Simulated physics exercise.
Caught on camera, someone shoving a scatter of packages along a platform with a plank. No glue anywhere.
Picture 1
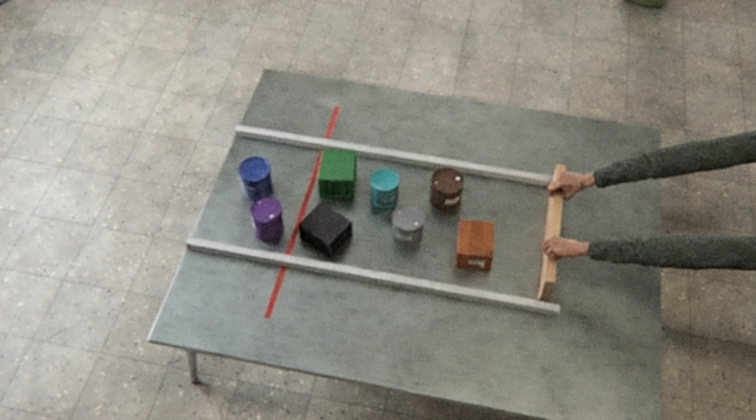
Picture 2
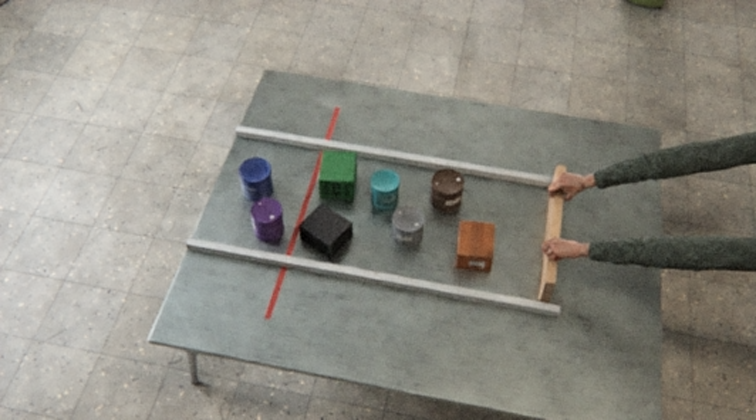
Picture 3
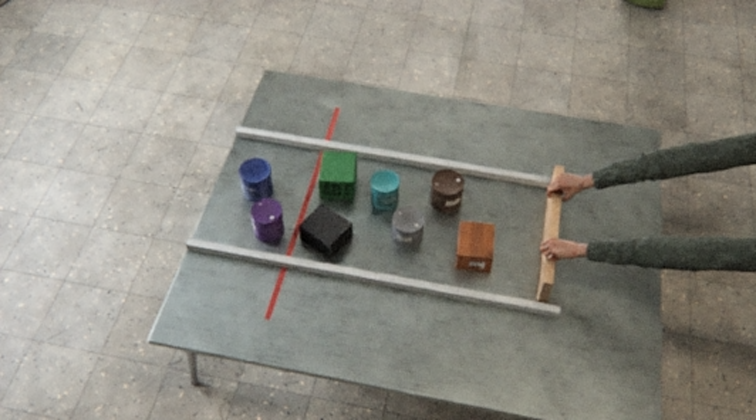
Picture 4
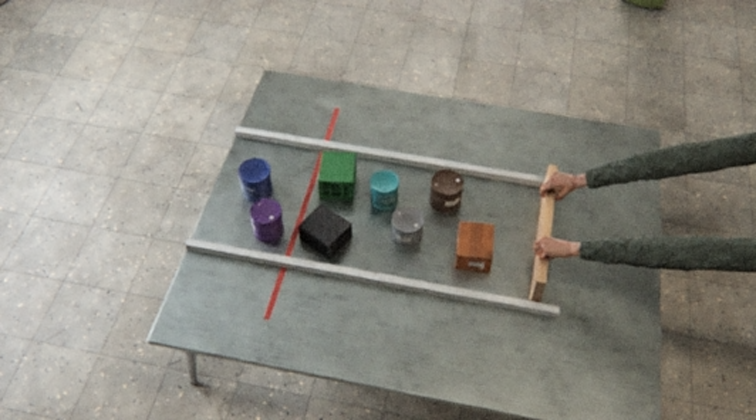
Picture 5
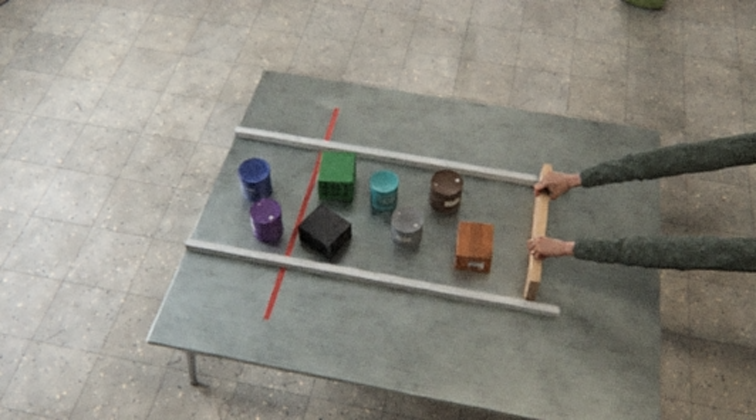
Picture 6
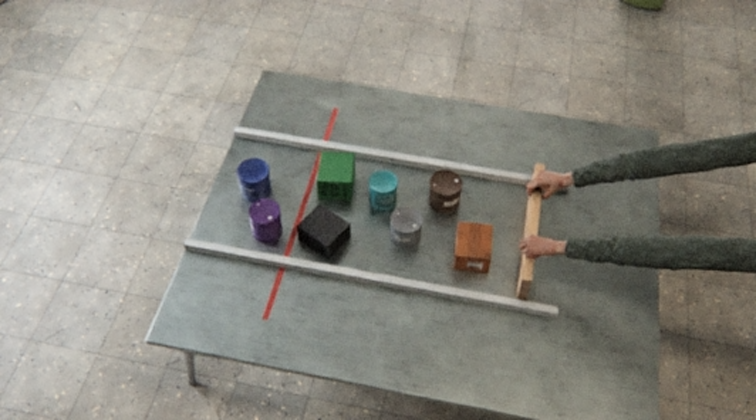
The footage shows two hands holding a wooden plank at the right of a grey table scattered with coloured canisters and boxes, then sliding it slightly left between two rails, while the objects show little or no movement.
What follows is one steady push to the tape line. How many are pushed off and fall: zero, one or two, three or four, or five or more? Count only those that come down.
The number that fall off is zero.
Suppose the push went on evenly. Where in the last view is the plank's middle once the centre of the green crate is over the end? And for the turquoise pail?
About (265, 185), and (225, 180) for the other.
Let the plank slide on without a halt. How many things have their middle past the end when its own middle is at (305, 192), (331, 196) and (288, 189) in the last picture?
Past the end: 0, 0 and 1.
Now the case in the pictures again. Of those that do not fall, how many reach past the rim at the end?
The number is 1.
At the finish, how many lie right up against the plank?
3 of them.
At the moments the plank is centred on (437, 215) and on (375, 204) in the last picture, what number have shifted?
At the one place 3, at the other 6.
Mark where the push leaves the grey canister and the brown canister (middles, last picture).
First (250, 204), then (301, 155).
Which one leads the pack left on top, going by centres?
That is the purple canister.
Early on, none off yet; blue pail at rest near (255, 181); purple canister at rest near (266, 221); green crate at rest near (336, 176).
A while later, none off yet; blue pail at rest near (255, 181); purple canister at rest near (266, 221); green crate moving near (334, 175).
Further along, none off yet; blue pail at rest near (255, 181); purple canister travelled a little near (247, 220); green crate travelled about its own width near (300, 169).
Finally, the number that fall off is zero.
